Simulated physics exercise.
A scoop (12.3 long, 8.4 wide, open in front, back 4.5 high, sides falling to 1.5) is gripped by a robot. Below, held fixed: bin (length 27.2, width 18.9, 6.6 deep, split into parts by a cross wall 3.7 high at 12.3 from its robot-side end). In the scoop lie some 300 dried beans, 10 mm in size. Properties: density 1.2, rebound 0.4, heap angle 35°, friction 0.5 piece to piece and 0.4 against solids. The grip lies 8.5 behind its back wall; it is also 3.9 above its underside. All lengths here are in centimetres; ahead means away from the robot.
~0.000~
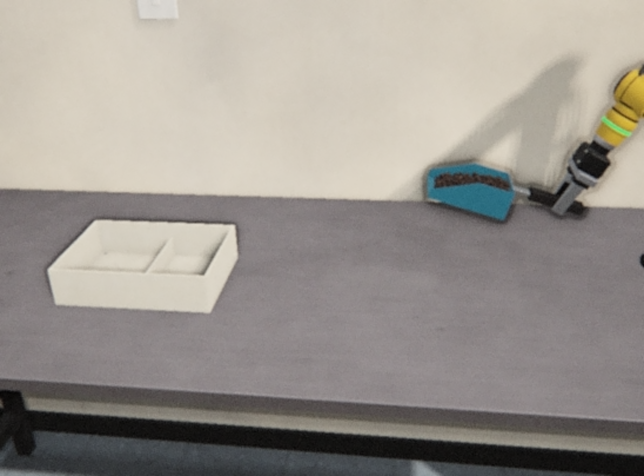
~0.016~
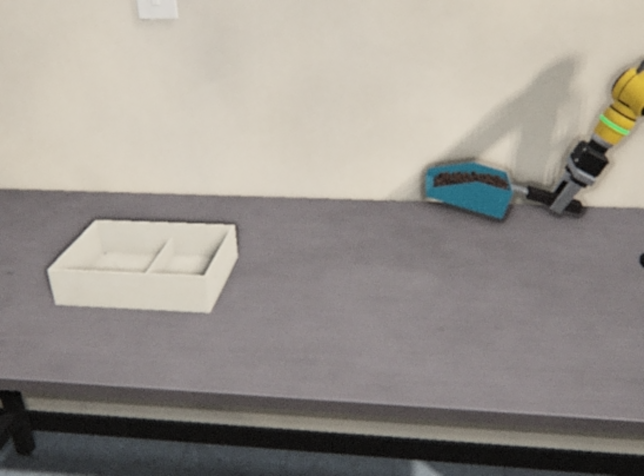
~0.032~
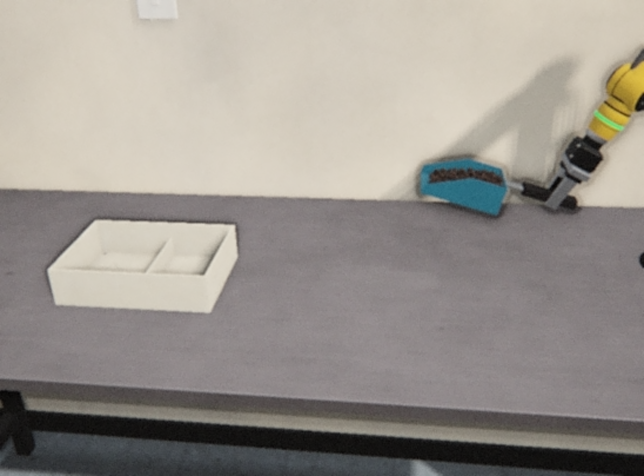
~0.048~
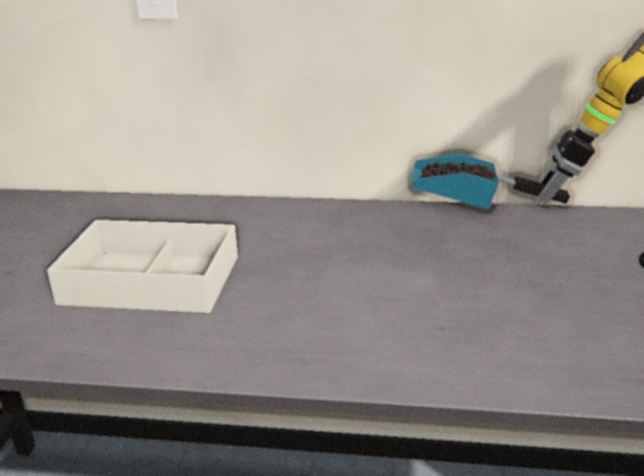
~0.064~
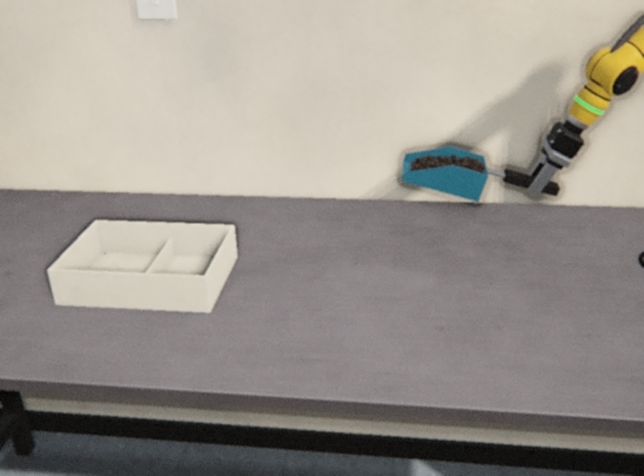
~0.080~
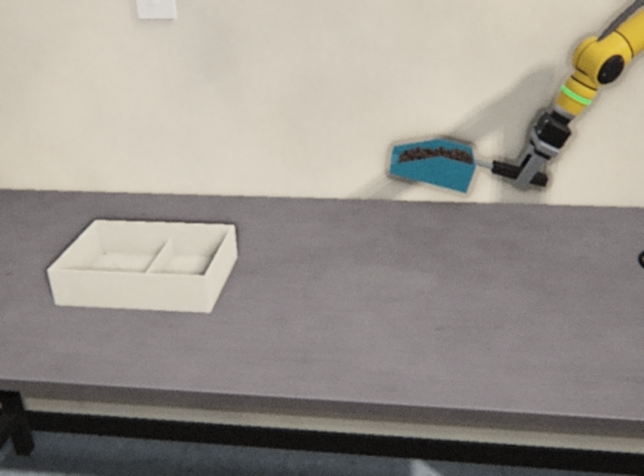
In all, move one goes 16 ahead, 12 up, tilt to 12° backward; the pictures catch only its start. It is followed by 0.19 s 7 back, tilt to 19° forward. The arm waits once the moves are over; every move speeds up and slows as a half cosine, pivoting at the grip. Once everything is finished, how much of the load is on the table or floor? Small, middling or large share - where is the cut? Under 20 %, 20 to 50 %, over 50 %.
Small.
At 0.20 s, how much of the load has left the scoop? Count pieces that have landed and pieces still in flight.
Share out so far: Close to 20 %.
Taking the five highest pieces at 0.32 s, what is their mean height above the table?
I'd put it near 30 cm.
After 0.20 s, tilted 12° backward, highest piece 34 above the table; 247 on the scoop, 58 in flight or on a rim.
After 0.32 s, tilted 12° forward, highest piece 29 above the table; 305 in flight or on a rim.
After 0.58 s, tilted 19° forward, highest piece 8 above the table; 233 in the robot-side part, 35 in the far-side part, 35 on the table or floor, 2 in flight or on a rim.
After 1.63 s, tilted 19° forward, highest piece 5 above the table; 232 in the robot-side part, 37 on the table or floor, 36 in the far-side part.
In the end, 232 in the robot-side part, 37 on the table or floor, 36 in the far-side part. That is 12 % on the table or floor.
